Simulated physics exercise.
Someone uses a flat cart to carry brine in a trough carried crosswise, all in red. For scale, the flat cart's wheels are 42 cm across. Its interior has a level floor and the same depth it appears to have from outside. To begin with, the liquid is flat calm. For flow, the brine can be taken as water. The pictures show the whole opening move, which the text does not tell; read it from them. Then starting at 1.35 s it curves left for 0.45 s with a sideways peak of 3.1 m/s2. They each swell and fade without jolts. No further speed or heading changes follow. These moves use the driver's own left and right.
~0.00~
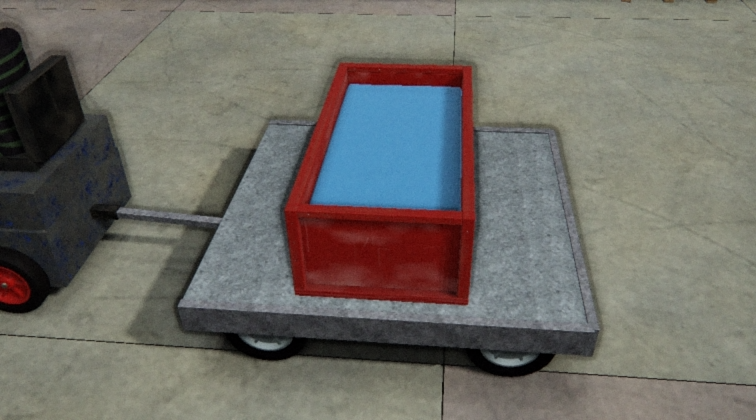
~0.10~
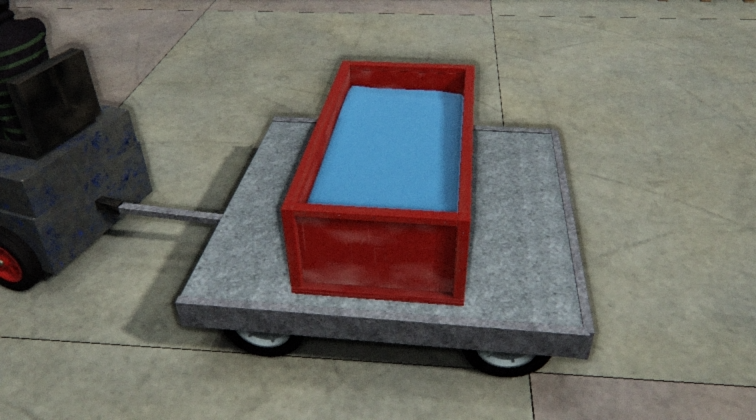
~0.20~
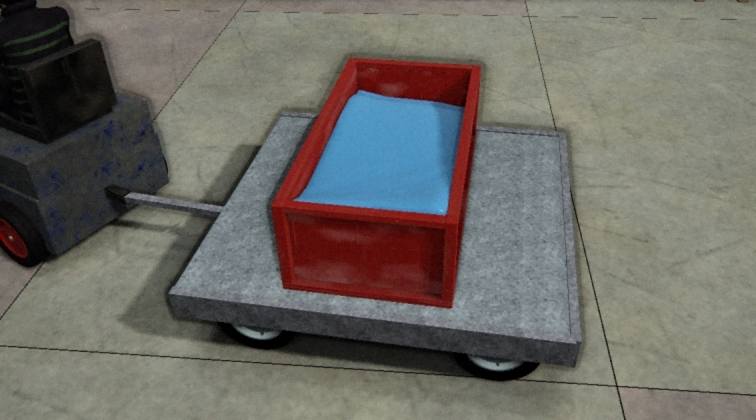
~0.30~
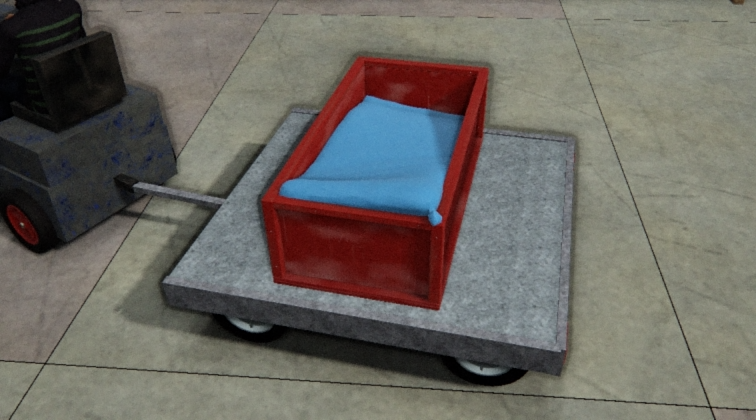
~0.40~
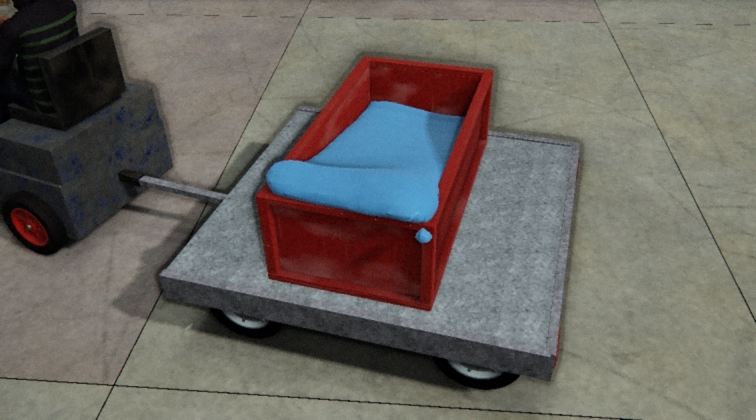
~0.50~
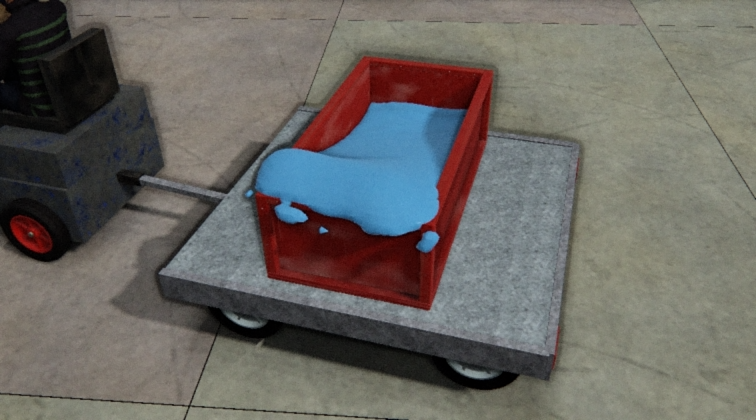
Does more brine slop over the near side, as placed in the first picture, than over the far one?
No, more goes over the far one.
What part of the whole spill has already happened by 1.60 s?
Near 50 in a hundred.
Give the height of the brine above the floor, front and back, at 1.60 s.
Front 28 cm, back 30 cm.
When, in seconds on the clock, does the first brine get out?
First escape: Approx. 0.6 s.
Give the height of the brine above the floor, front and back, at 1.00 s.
Approx. 36 cm front, approx. 30 cm back.
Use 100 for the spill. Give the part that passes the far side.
It comes to about 40 per cent of the spill.
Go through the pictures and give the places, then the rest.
In the first picture, the brine reaches (359, 89) at the front end; it reaches (448, 91) at the back end; no slope yet; the front is on the left, levels are read along the far wall; a wheel hub at (511, 351).
In the second picture, the brine reaches (362, 92) at the front end; it reaches (450, 95) at the back end; it is heaped 3° towards the near side.
In the third picture, the brine reaches (367, 95) at the front end; it reaches (455, 109) at the back end; it is heaped 9° towards the near side.
In the fourth picture, the brine reaches (374, 100) at the front end; it reaches (460, 118) at the back end; it is heaped 14° towards the near side.
In the fifth picture, the brine reaches (379, 105) at the front end; it is heaped 17° towards the near side.
In the sixth picture, the brine reaches (379, 108) at the front end; it reaches (464, 114) at the back end; it is heaped 17° towards the near side.
By 1.00 s it stands 29 cm high behind and 36 cm in front; 4 per cent has gone over the near side and the left end.
By 1.60 s it stands 29 cm high behind and 28 cm in front; 7 per cent has gone over the far side and the near side, a little elsewhere.
By 2.30 s it stands 40 cm high behind and 40 cm in front; 10 per cent has gone over the far side and the near side, a little elsewhere.
By 4.78 s 14 per cent has gone over the far side and the near side, a little elsewhere; the near side has passed 4 per cent and the far side 6.
